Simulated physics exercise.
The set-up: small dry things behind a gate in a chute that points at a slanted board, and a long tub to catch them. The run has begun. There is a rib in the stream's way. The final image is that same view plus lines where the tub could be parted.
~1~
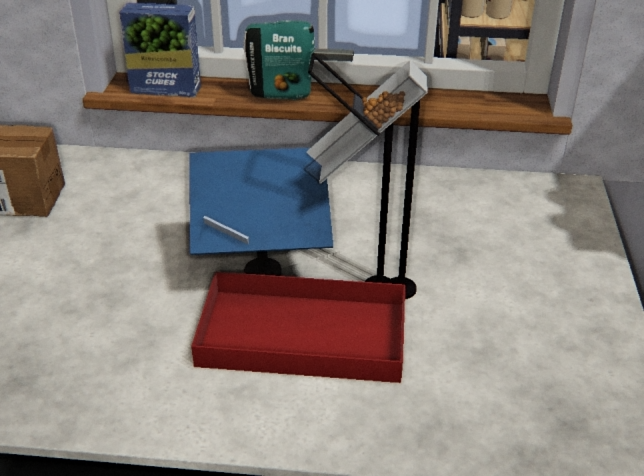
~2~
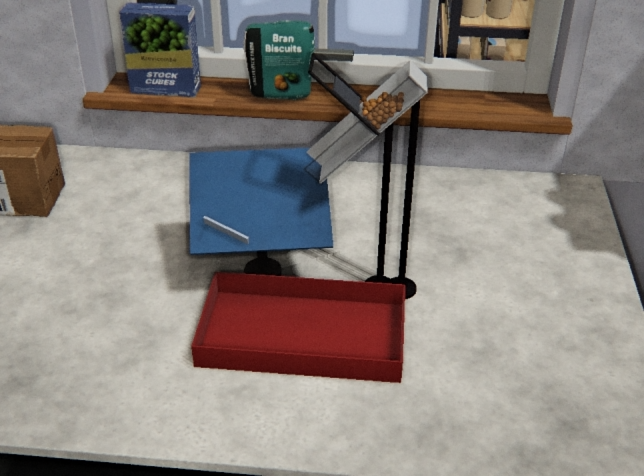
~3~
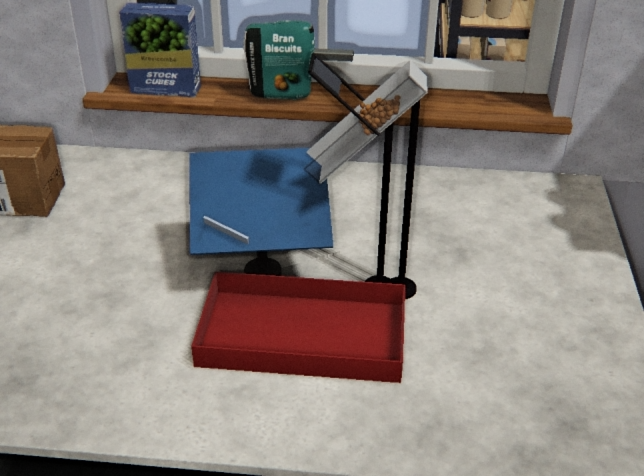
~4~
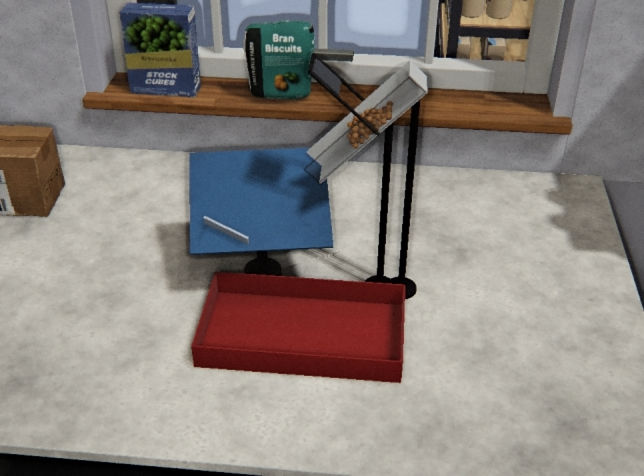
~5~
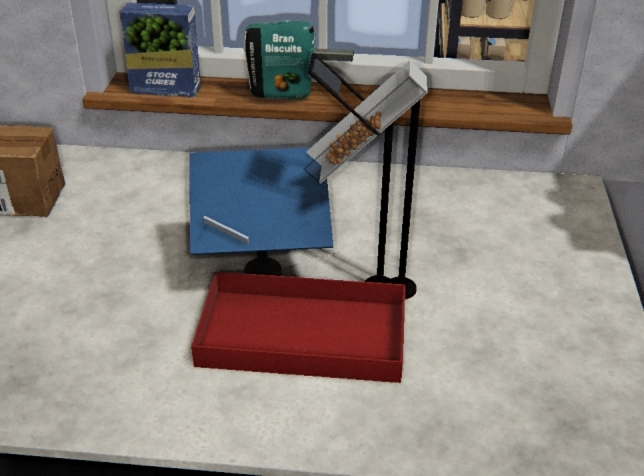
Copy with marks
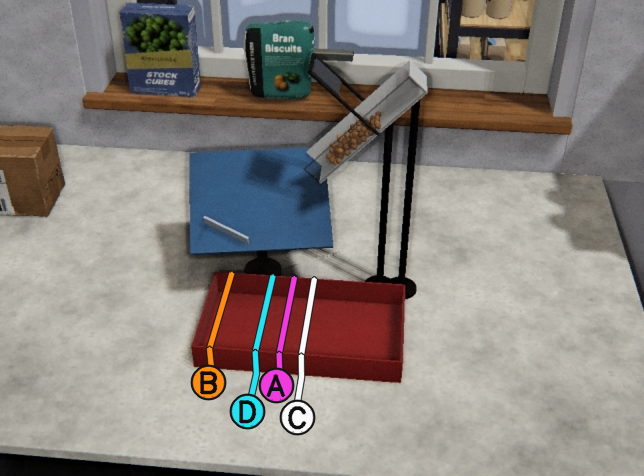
A pale stone-like worktop below a window with a wooden sill is seen from above and in front, the view staying still. A tilted blue board with a thin white rib stands behind a long, empty red tub, with a grey chute on black posts to the right and packets on the sill. The dark gate lifts away, and small orange-brown chickpeas slide down the chute, spreading out.
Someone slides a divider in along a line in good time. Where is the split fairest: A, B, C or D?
The best line is D.
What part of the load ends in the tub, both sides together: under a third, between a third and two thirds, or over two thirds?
About that: Over two thirds.
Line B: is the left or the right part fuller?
Right.
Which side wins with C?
Left.
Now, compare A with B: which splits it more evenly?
The answer is A.
On the marked copy, line A crosses the front rim at (279, 353); line B crosses the front rim at (209, 347); line C crosses the front rim at (301, 354); line D crosses the front rim at (255, 351).
With A, of what is caught, most on the left of the divider, a small part on the right.
With B, of what is caught, none on the left of the divider, all on the right.
With C, of what is caught, nearly all on the left of the divider, a small part on the right.
With D, of what is caught, about two thirds on the left of the divider, about a third on the right.
